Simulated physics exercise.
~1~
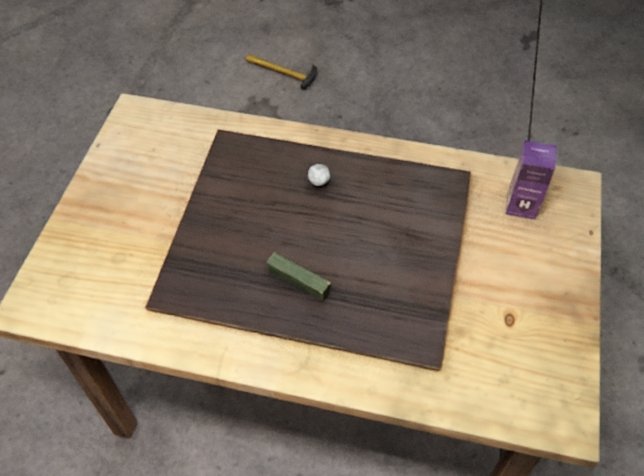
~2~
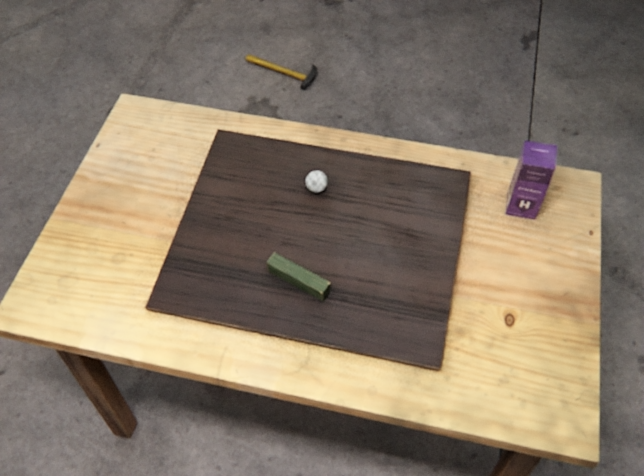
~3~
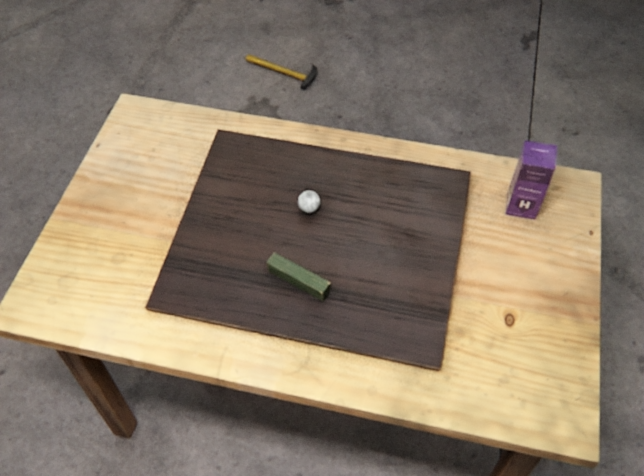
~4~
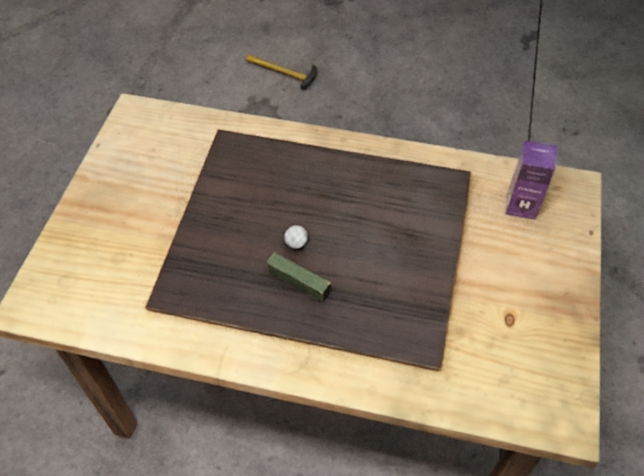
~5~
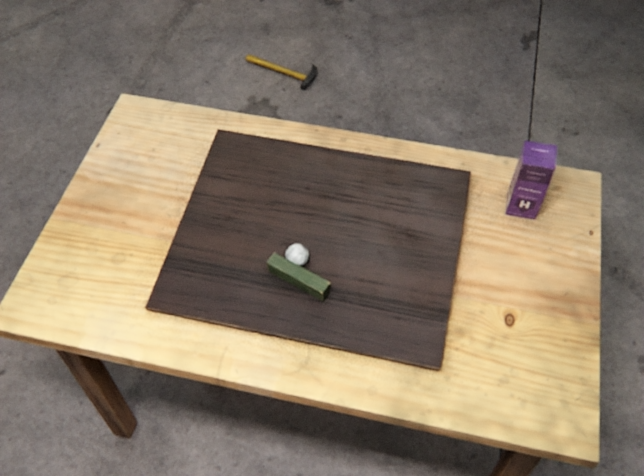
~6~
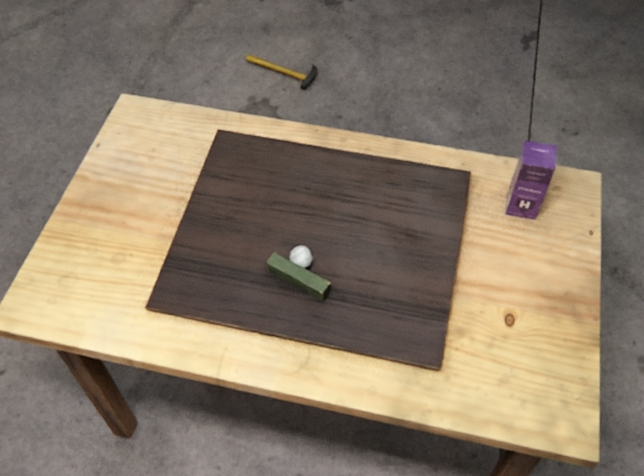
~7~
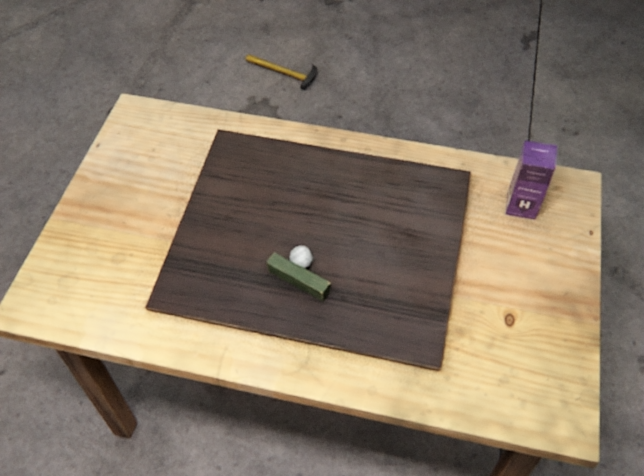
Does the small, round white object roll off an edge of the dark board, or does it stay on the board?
It stays on the board and crosses no edge, coming to rest against the far side of the green block.
To begin with, a small, round white object sits near the far edge of a dark board on a pale wooden table, with a green block nearer the viewer, a purple carton to the right and a hammer on the floor behind. The round object starts rolling slowly toward the near side, drifting slightly left. It picks up speed as it crosses the middle of the board and reaches the green block. There it shifts slightly to the right along the block's far side. Finally it rests against the block, still on the board, while the carton stays in place.
